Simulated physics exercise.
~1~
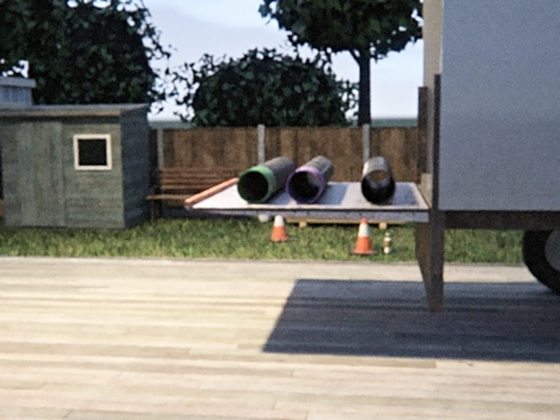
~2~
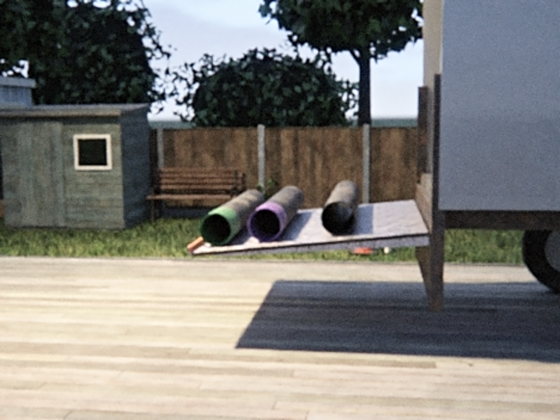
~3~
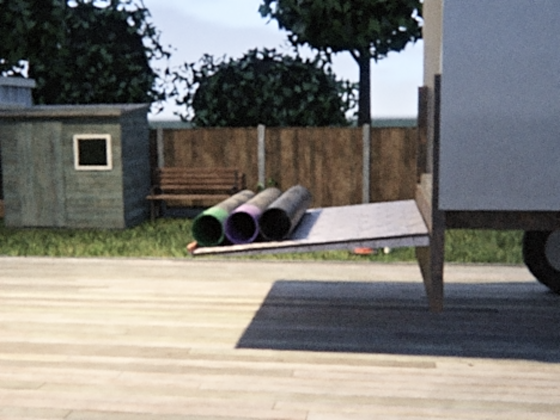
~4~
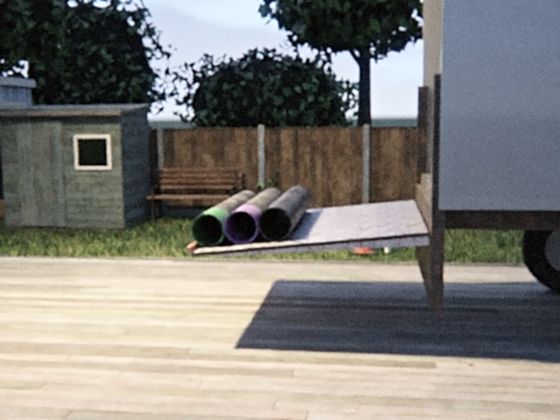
Three pipes roll left down a tipping platform and stop together at its raised edge.
